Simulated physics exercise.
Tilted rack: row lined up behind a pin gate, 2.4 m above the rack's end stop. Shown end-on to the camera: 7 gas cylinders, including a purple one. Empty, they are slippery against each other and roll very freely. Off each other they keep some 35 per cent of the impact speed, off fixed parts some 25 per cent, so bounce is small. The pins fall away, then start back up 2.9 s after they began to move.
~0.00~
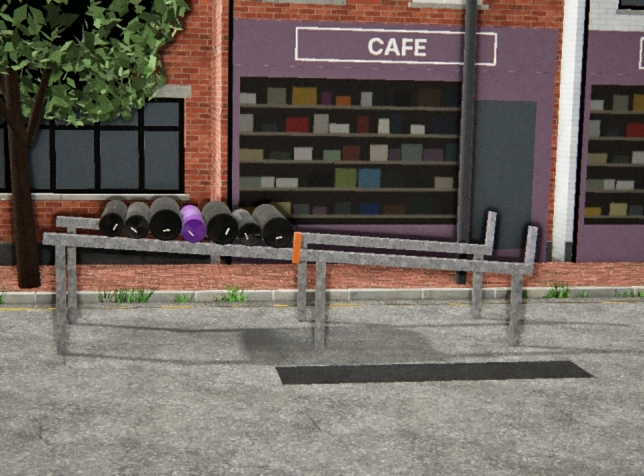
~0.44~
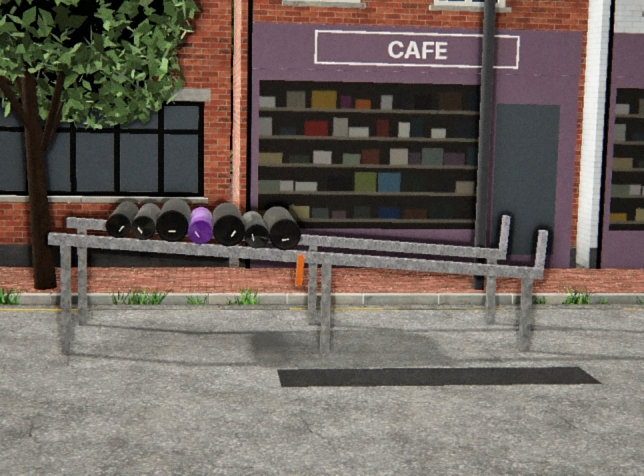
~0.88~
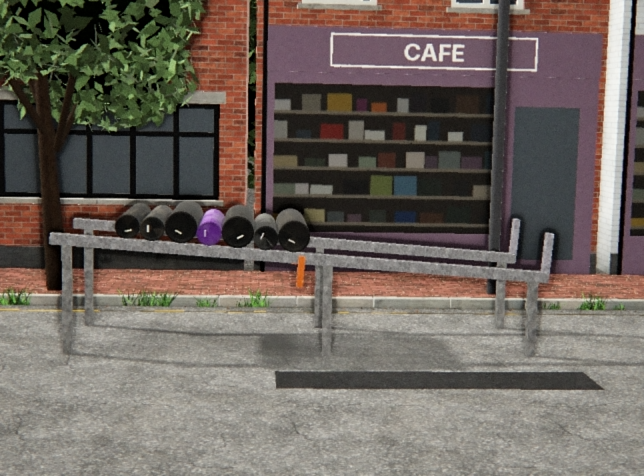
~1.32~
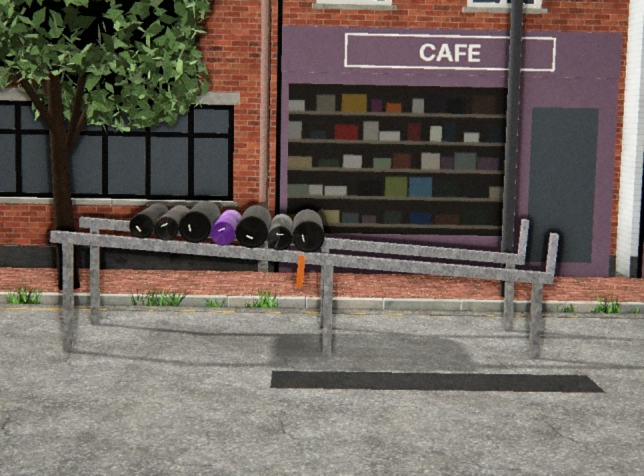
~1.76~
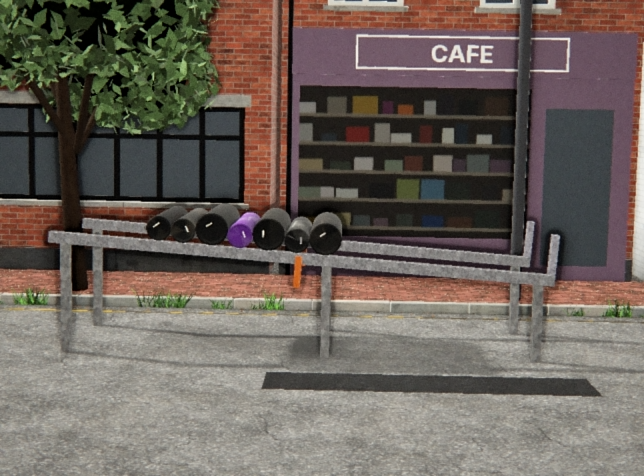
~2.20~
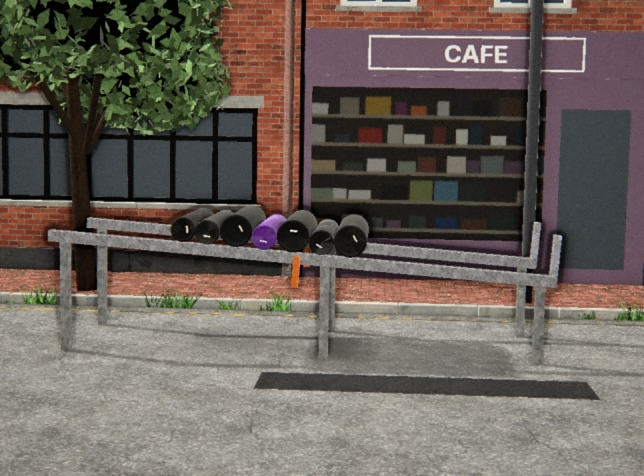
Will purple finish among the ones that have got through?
Yes.
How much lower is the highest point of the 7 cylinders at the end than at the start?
15 cm.
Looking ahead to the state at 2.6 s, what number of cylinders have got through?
By then the number is 3.
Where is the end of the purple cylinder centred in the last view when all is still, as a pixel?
You'll find it at roughly (448, 254) in the final picture.
Then, 2.4 s in, purple is on the rails, 20 cm above the pins, rolling right; 3 through so far.
Then, 2.5 s in, purple is on the rails, 10 cm above the pins, rolling right; 3 through so far.
Then, 2.6 s in, purple is on the rails, 5 cm above the pins, rolling right; 3 through so far.
Then, 2.8 s in, purple is on the rails, 10 cm below the pins, rolling right; 4 through so far.
In the end (4.9 s), purple is on the rails, 135 cm below the pins; 5 through so far.
